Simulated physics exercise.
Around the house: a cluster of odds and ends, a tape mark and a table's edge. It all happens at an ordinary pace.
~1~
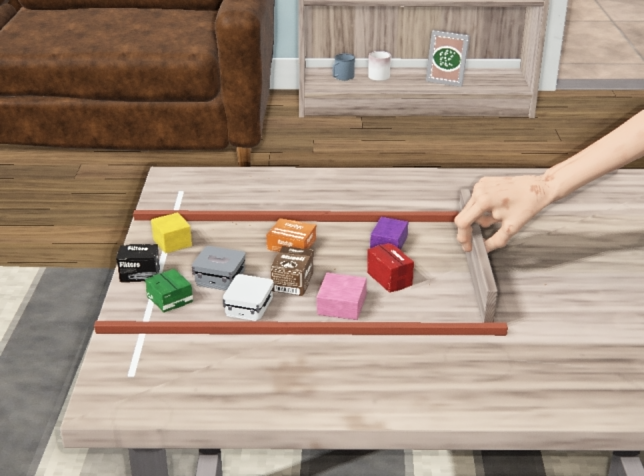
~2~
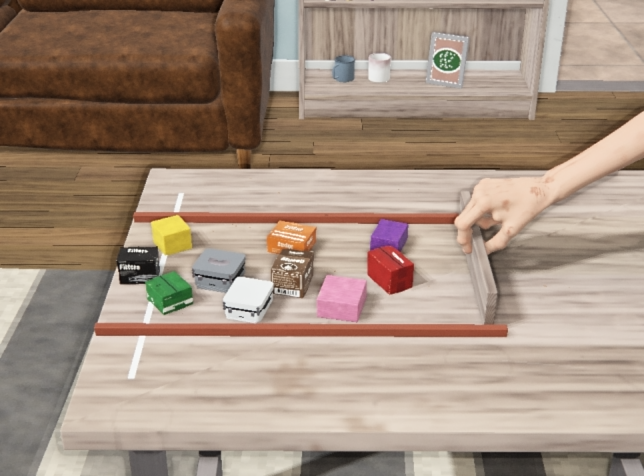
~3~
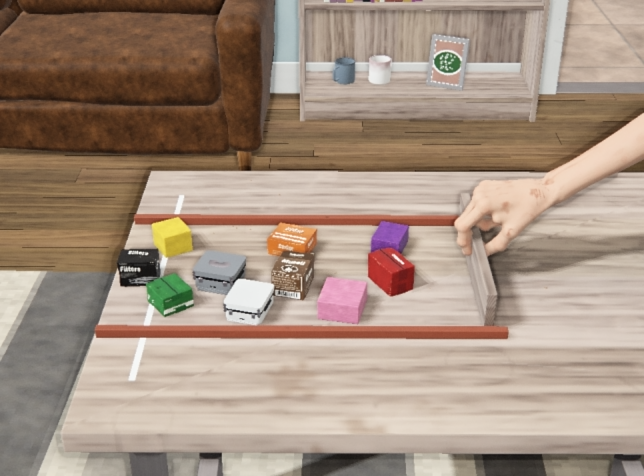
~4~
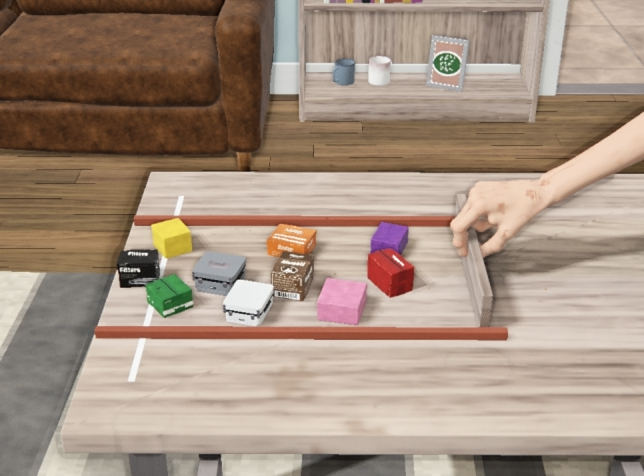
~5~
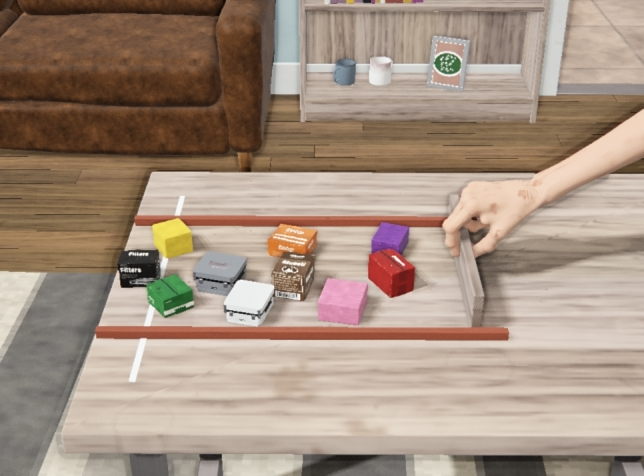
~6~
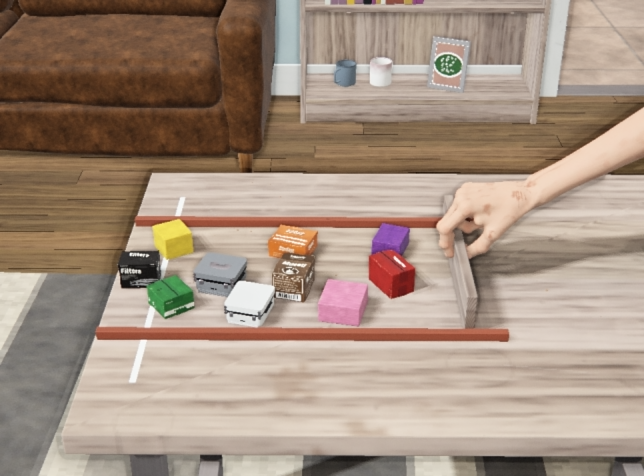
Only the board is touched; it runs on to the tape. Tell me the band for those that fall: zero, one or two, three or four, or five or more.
Outcome: The number that fall off is five or more.
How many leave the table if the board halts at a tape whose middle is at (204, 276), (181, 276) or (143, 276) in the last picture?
Down on the floor: 2, 4 and 7.
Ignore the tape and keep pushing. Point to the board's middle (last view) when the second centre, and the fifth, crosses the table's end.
Its middle is around (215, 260) and later (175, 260).
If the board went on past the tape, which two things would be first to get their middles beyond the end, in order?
Earliest first: The black box, the green box.
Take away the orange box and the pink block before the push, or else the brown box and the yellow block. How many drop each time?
3 in the first case, 5 in the second.
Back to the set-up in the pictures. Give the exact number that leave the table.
The count is 7.
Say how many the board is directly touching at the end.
It touches 3.
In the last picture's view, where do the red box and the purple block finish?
First (146, 268), then (154, 243).
Soon after, none off yet; black box at rest near (140, 270); yellow block at rest near (173, 240); green box at rest near (171, 297).
After that, none off yet; black box displaced a little near (129, 267); yellow block at rest near (172, 240); green box displaced a little near (152, 296).
In the end, the number that fall off is five or more; gone, brown box, orange box, white case, grey case, green box, yellow block and black box.
